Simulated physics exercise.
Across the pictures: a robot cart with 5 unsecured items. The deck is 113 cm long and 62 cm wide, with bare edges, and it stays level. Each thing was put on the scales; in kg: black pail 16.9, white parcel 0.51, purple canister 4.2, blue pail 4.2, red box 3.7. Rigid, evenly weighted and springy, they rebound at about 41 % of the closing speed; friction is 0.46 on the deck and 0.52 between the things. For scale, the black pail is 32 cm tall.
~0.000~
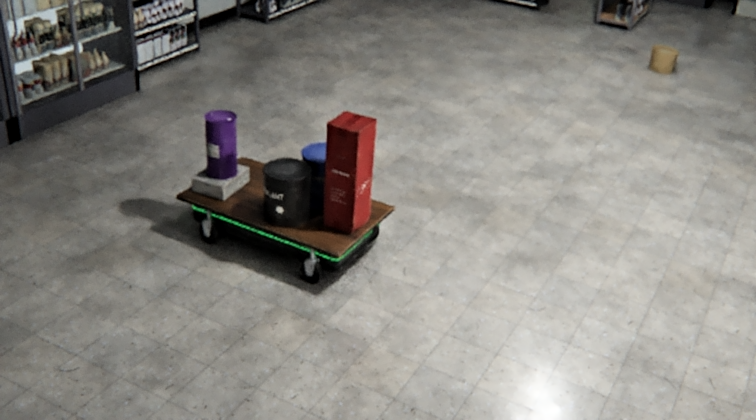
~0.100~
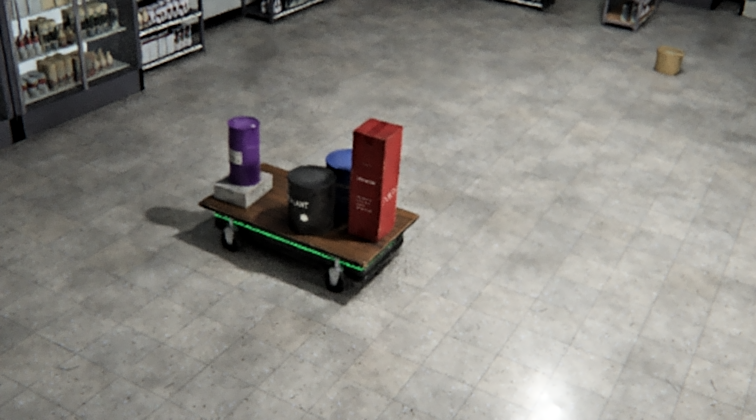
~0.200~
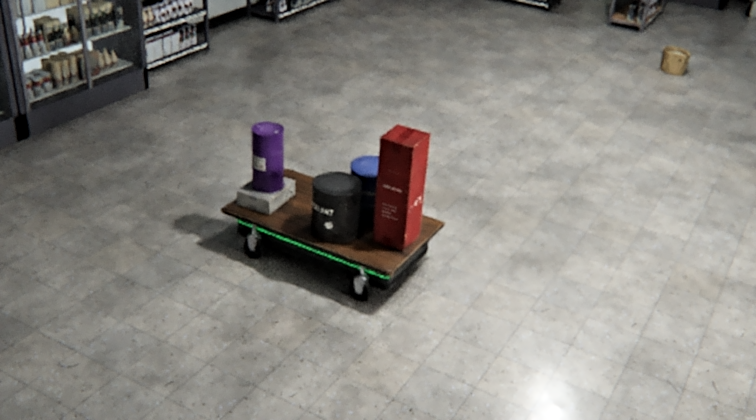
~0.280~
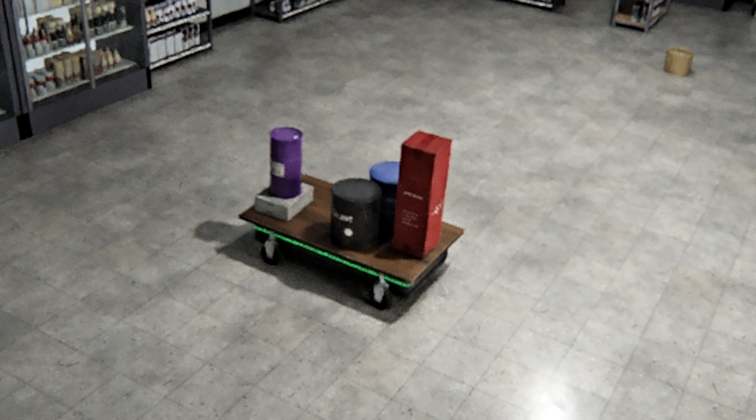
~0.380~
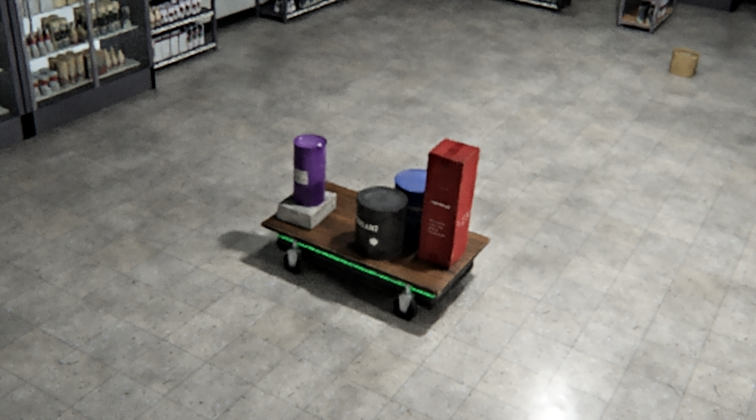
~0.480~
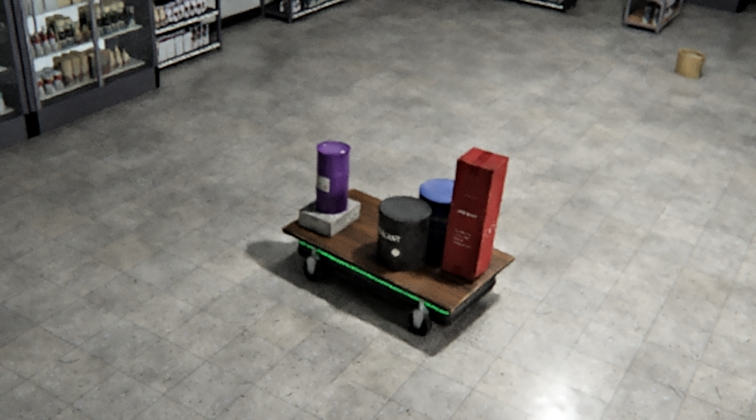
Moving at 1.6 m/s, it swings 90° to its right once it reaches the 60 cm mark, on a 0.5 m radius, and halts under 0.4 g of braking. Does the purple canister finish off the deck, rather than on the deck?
No.
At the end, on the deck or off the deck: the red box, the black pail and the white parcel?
Once it all settles, the red box leaves its surface, the black pail leaves its surface and the white parcel stays on its surface.
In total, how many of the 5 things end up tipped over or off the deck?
That makes 3.
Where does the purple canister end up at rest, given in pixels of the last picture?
It comes to rest near (316, 274).
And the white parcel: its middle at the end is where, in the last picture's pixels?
Near (314, 313).
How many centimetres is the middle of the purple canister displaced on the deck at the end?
Net shift near 2 cm.
After 0.68 s, 109 cm covered, turned 39°; blue pail and red box now off the deck; black pail moved 25 cm.
After 0.88 s, 141 cm covered, turned 75°; black pail now off the deck.
After 1.18 s, 186 cm covered, turned 90°.
After 1.58 s, 201 cm covered, turned 90°, stopped; purple canister moved 2 cm near (315, 275).
In the end (2.3 s), off the deck, black pail, blue pail and red box; the other 2 under 10 cm from the start. In the last view, purple canister near (316, 274).
